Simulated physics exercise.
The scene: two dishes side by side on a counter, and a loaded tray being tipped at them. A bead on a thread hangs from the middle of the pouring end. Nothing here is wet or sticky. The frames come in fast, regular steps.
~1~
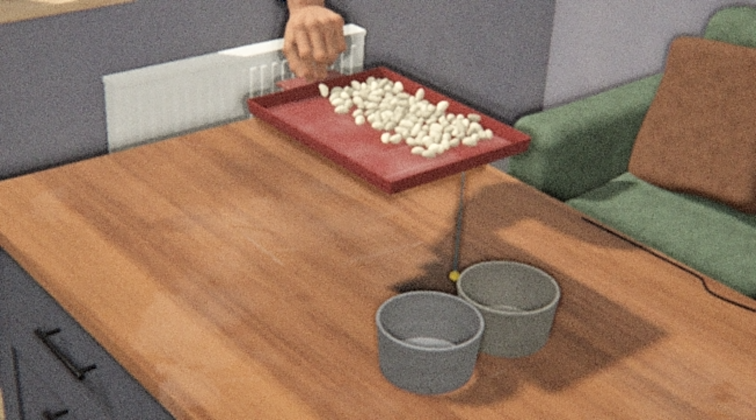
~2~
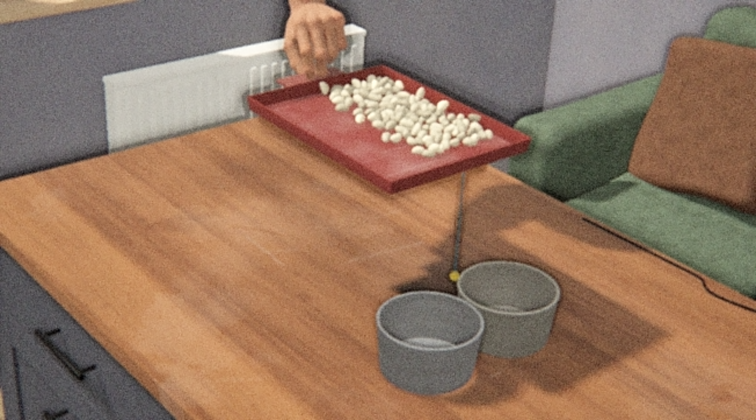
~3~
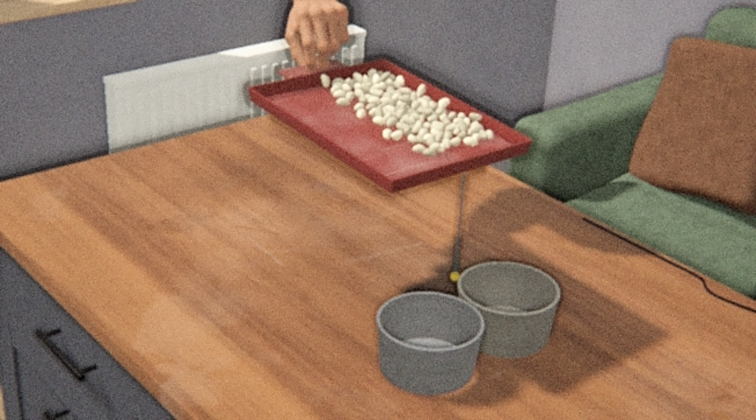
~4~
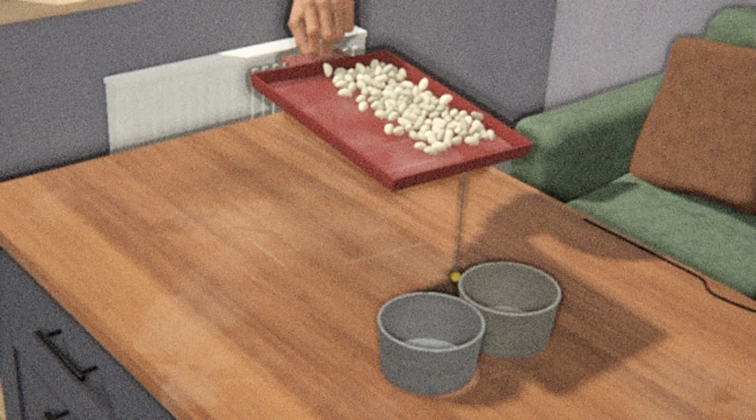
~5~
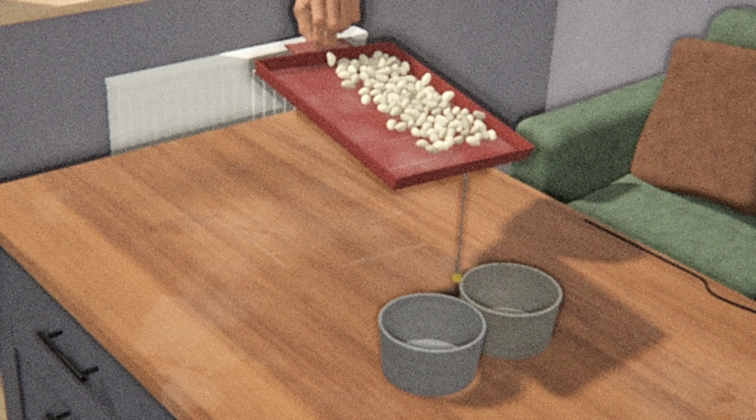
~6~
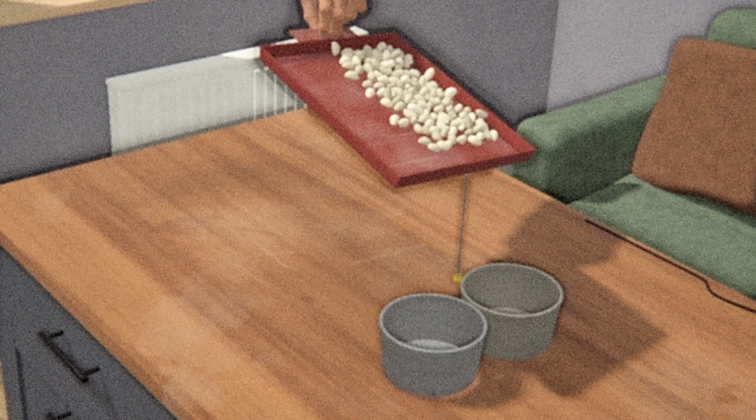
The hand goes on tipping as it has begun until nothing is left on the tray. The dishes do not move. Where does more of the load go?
It favours the right-hand dish.
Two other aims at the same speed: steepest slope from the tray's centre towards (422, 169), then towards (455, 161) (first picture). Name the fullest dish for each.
One: The left one. Two: The right one.
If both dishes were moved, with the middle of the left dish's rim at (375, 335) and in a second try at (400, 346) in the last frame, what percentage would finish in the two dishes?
Roughly 10 per cent, and 10 per cent.
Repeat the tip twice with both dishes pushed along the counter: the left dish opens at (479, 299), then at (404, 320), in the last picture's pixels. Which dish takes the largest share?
At the first place the right dish, at the second right.
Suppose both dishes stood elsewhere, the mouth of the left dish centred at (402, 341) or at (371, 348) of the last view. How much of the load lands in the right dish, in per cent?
First some 20, then 0 per cent.
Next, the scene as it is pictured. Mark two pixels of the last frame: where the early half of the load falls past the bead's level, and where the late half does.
At about (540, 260), then at (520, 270).
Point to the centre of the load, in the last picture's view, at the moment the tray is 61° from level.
Around (490, 114).
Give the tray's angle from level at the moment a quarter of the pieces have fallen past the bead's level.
Roughly 95°.
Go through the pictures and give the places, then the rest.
Corners of the pouring end at (391, 180) and (528, 137), level; middle of the load at (408, 112), white beans; left dish at (464, 363); right dish at (542, 327); bead on its thread at (455, 276), in the first frame.
Corners of the pouring end at (392, 180) and (528, 138), level; middle of the load at (408, 111), in the second frame.
Corners of the pouring end at (393, 179) and (529, 140), tipped barely, lowest at the right corner; middle of the load at (409, 108), in the third frame.
Corners of the pouring end at (395, 177) and (530, 142), tipped a little, lowest at the right corner; middle of the load at (411, 103), in the fourth frame.
Corners of the pouring end at (397, 176) and (531, 146), tipped a little, lowest at the right corner; middle of the load at (413, 98), in the fifth frame.
Corners of the pouring end at (400, 175) and (532, 148), tipped clearly, lowest at the right corner; middle of the load at (416, 92); left dish at (467, 365); right dish at (545, 329), in the sixth frame.
Soon after the last picture, tray tipped steeply; nearly all on the tray; a stray few in the right dish; a stray few in the air.
A little later, tray tipped past a quarter turn; about a quarter on the tray; about half in the right dish; about a quarter outside both; about a quarter in the air.
Later still, tray tipped past a quarter turn; about two thirds in the right dish; about a third outside both.
At rest, tray tipped past a quarter turn; none in the left dish; about two thirds in the right dish; about a third outside both.
